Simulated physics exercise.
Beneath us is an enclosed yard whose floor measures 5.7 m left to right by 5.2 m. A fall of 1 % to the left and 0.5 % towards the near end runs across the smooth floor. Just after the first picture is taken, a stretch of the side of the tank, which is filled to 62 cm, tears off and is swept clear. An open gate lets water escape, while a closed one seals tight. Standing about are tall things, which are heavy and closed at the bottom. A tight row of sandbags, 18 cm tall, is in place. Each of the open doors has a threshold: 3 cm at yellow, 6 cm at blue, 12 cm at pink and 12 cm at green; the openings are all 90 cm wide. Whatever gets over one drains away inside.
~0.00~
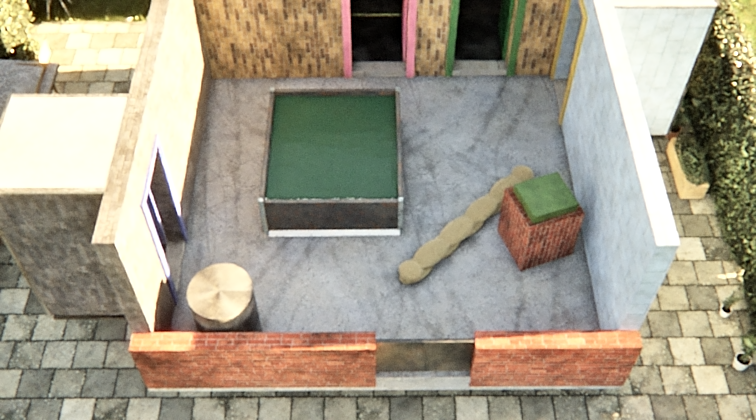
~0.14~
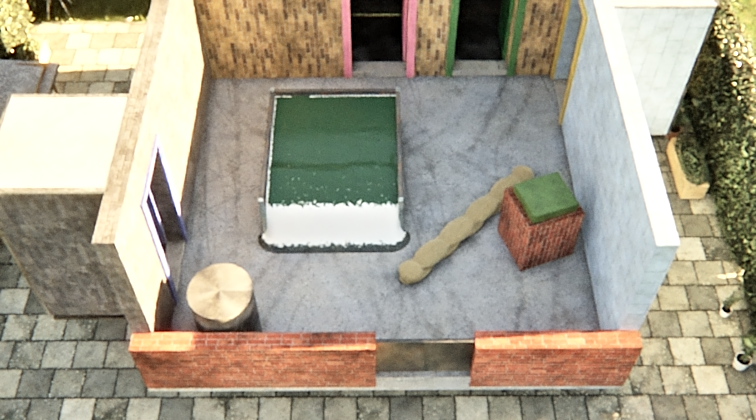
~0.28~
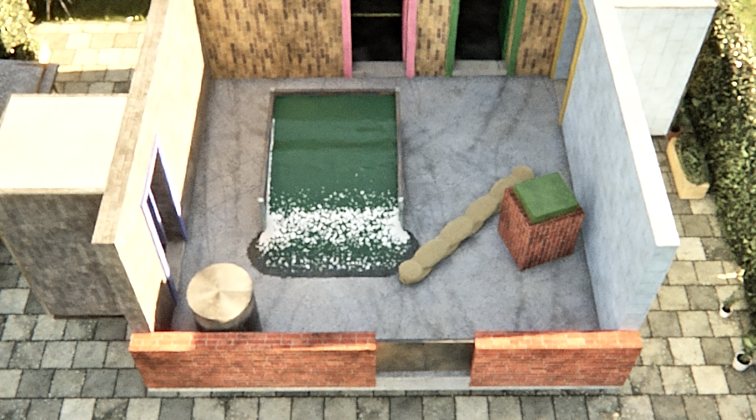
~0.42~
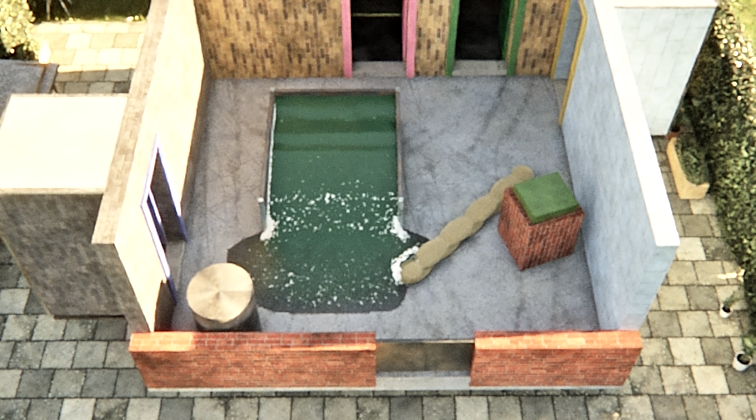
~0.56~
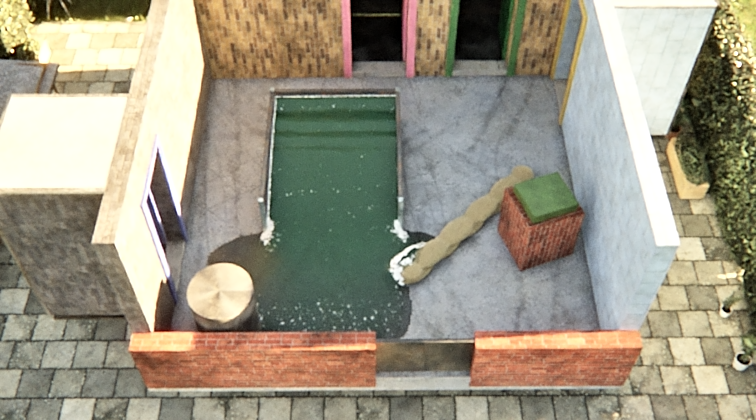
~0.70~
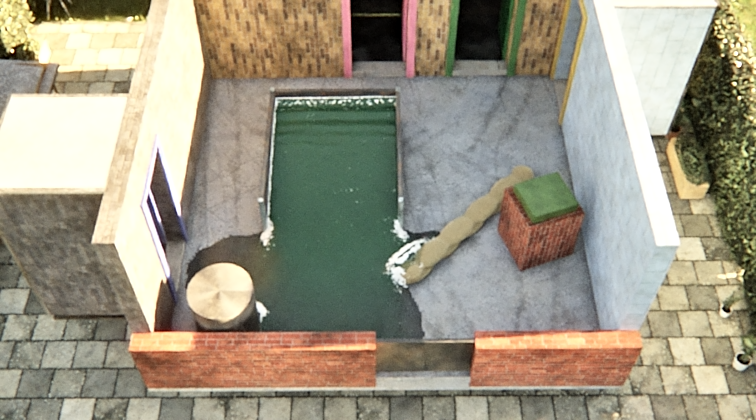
Green water bursts from the near side of a tank and spreads across the walled yard.
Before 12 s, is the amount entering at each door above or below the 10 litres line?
Yellow door above, blue door above, pink door below, green door below.
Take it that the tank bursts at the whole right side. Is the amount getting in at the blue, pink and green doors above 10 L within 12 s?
Against that limit: Blue above, pink below, green over.
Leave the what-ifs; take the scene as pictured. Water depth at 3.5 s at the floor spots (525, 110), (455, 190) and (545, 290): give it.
Depths in turn: Roughly 0, 2 and 16 centimetres.
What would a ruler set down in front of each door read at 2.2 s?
Depths in cm: Yellow 0, blue 11, pink 0, green 0.
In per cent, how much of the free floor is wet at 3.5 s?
Wet share: About 60 %.
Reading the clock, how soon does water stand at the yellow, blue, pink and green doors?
Doors: Yellow 4.0 s / blue 0.8 s / pink 5.0 s / green 5.0 s.
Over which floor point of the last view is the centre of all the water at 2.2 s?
The water's centre sits at about (338, 264).
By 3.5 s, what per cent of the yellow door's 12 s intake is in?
0 percent or so by then.
After 1.4 s water covers 30 % of the floor and is deepest (52 cm) near (251, 362); yellow door not reached, blue door 8 cm at the sill, 0 L in, pink door not reached, green door not reached.
After 2.2 s water covers 40 % of the floor and is deepest (42 cm) near (335, 361); yellow door not reached, blue door 11 cm at the sill, 16 L in, pink door not reached, green door not reached.
After 3.5 s water covers 60 % of the floor and is deepest (34 cm) near (589, 287); yellow door not reached, blue door 22 cm at the sill, 135 L in, pink door not reached, green door not reached.
After 7.0 s water covers 95 % of the floor and is deepest (20 cm) near (267, 337); yellow door 4 cm at the sill, 9 L in, blue door 11 cm at the sill, 297 L in, pink door 9 cm at the sill, 0 L in, green door 5 cm at the sill, 0 L in.
After 12.0 s water covers 95 % of the floor and is deepest (14 cm) near (258, 160); yellow door 4 cm at the sill, 24 L in, blue door 10 cm at the sill, 373 L in, pink door 8 cm at the sill, 0 L in, green door 5 cm at the sill, 0 L in.
